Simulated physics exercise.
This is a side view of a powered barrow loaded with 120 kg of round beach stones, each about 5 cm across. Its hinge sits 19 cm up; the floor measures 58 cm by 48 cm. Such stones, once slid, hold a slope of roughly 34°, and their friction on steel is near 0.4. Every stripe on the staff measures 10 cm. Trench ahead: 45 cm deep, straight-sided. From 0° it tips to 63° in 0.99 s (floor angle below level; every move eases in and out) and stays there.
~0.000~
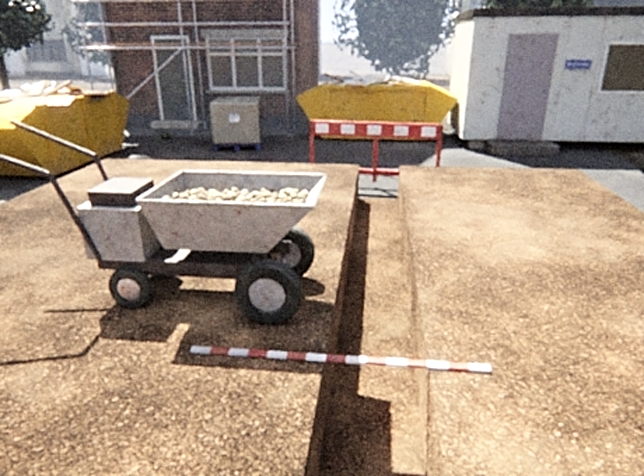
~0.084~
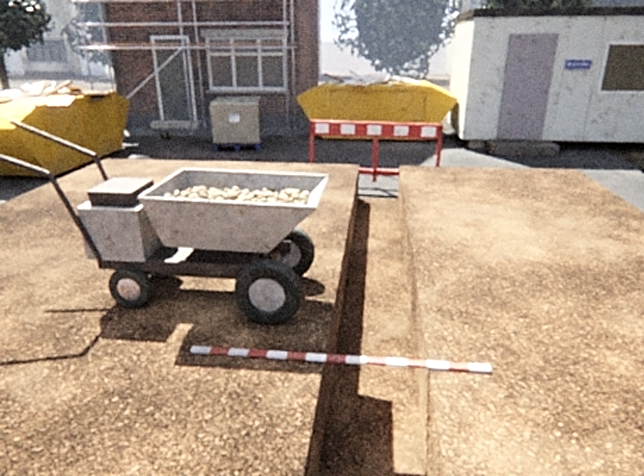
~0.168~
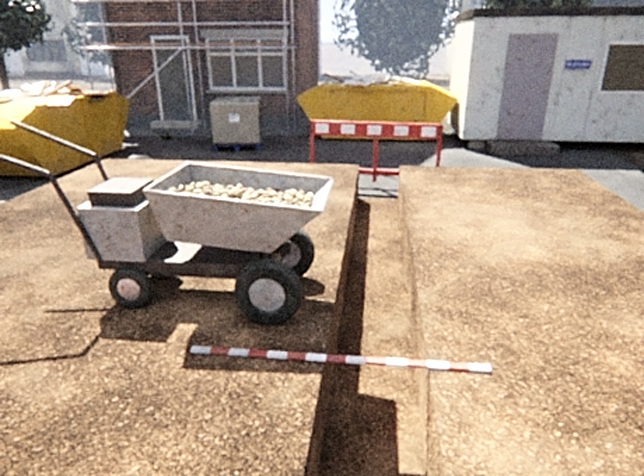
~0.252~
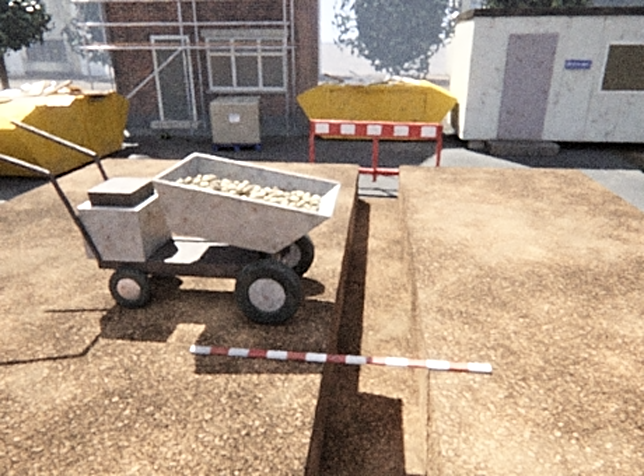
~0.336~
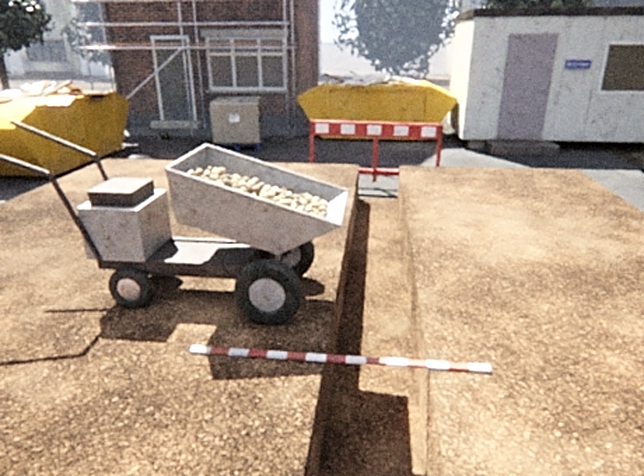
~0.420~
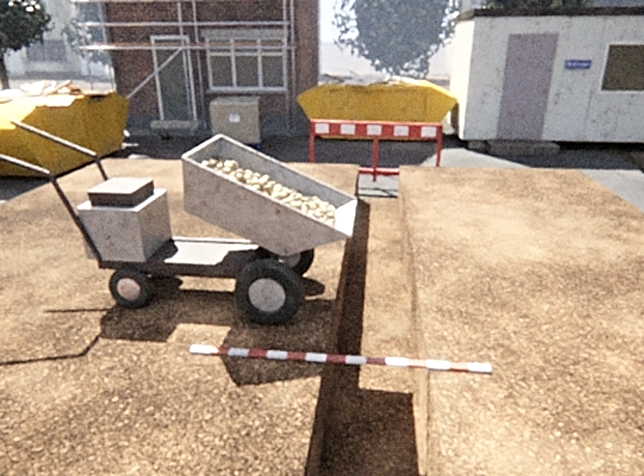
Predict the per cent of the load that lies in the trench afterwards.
75 per cent.
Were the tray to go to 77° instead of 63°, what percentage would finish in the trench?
I'd expect around 95 in a hundred.
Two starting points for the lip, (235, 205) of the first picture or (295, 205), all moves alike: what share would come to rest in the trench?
First place: Near 90%; second place: Near 95%.
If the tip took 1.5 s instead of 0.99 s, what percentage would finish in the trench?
In that case some 85 per cent.
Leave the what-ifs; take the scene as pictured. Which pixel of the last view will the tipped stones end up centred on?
Somewhere near pixel (399, 356).
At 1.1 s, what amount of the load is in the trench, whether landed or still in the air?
Roughly 25 percent of the load.
After 0.7 s the floor is at 53°; 100 % in the tray; the foremost stones are at (362, 261).
After 1.1 s the floor is at 63°; 72 % in the tray, 25 % in the trench, 3 % past the trench; the foremost stones are at (430, 303).
After 1.4 s the floor is at 63°; 27 % in the tray, 49 % in the trench, 24 % past the trench; the foremost stones are at (525, 309).
After 3.4 s the floor is at 63°; 0 % in the tray, 75 % in the trench, 25 % past the trench; the foremost stones are at (616, 313).
